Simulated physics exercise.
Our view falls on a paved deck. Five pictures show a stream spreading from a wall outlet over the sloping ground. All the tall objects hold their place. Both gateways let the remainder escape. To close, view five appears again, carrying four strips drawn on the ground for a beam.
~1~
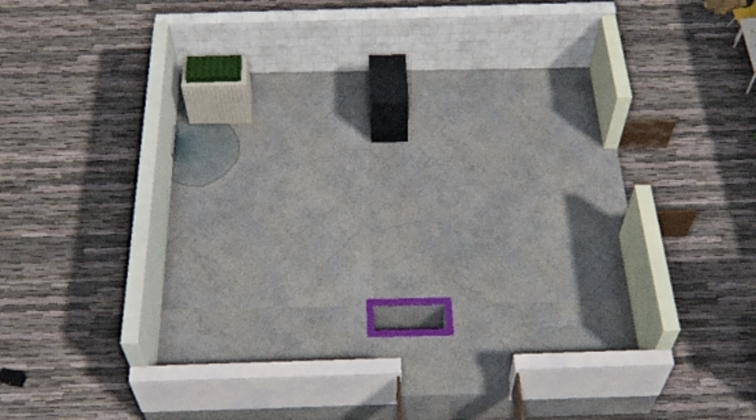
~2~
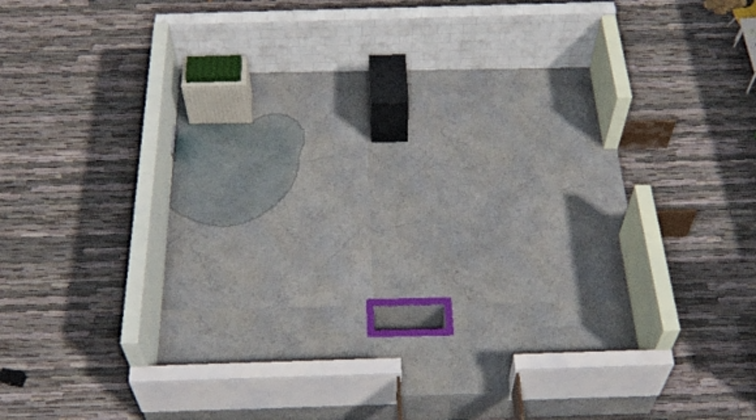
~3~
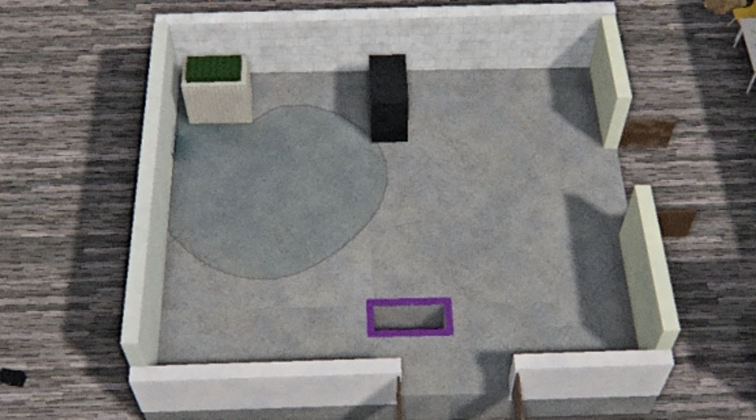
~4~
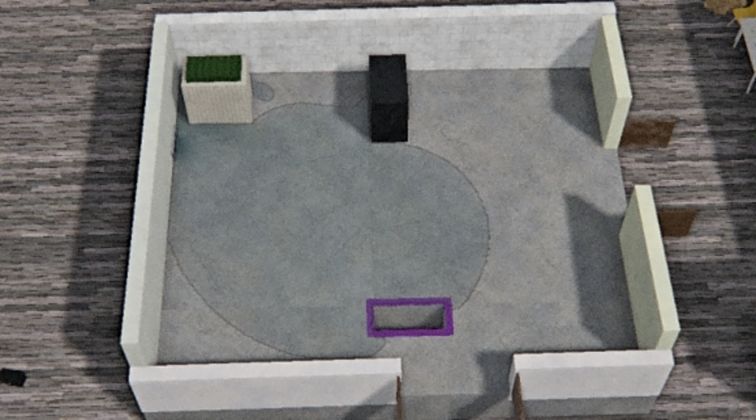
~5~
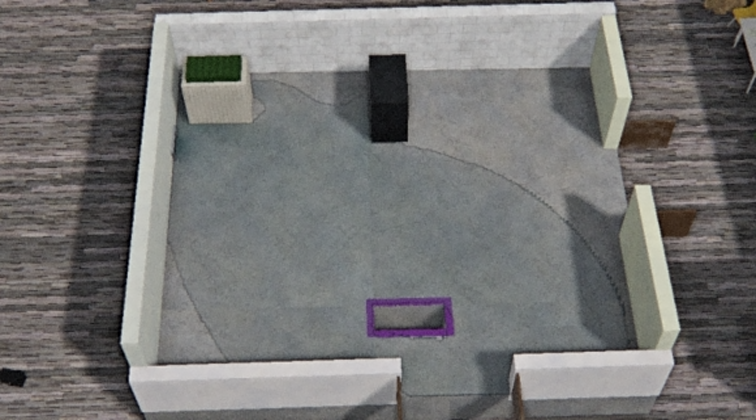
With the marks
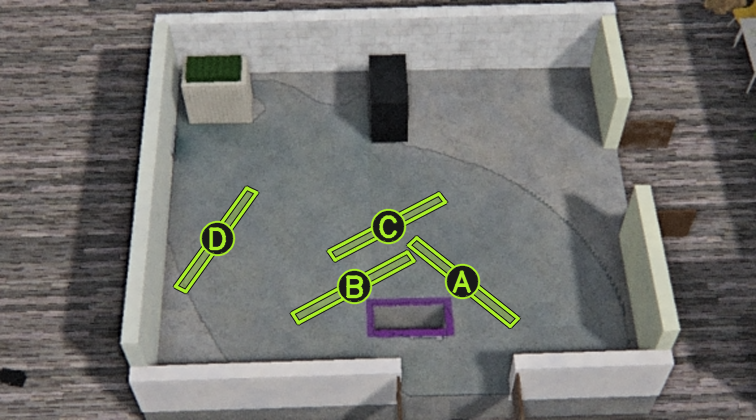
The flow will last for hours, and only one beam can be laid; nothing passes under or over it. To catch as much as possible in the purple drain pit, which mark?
A is best.
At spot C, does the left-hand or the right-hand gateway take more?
The left one.
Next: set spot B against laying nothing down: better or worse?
It is worse.
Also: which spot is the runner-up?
D.
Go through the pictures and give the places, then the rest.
In the first picture, outfall at (173, 143); purple drain pit at (410, 317); open gate at (454, 381); open gate at (611, 191); front seen at (233, 149), 3 % of the ground wet; purple drain pit still dry.
In the second picture, front seen at (298, 150), 10 % of the ground wet; purple drain pit still dry.
In the third picture, front seen at (378, 194), 23 % of the ground wet; purple drain pit still dry.
In the fourth picture, front seen at (463, 294), 43 % of the ground wet; purple drain pit taking water.
In the fifth picture, front seen at (623, 327), 64 % of the ground wet; purple drain pit taking water.
On the marked copy, A from (412, 241) to (514, 322); B from (295, 318) to (410, 256); C from (332, 255) to (442, 198); D from (180, 289) to (251, 190).
With A, about 38 % of the stream goes into the purple drain pit, about 61 % out by the gates.
With B, about 15 % of the stream goes into the purple drain pit, about 85 % out by the gates.
With C, about 17 % of the stream goes into the purple drain pit, about 80 % out by the gates.
With D, about 26 % of the stream goes into the purple drain pit, about 73 % out by the gates.
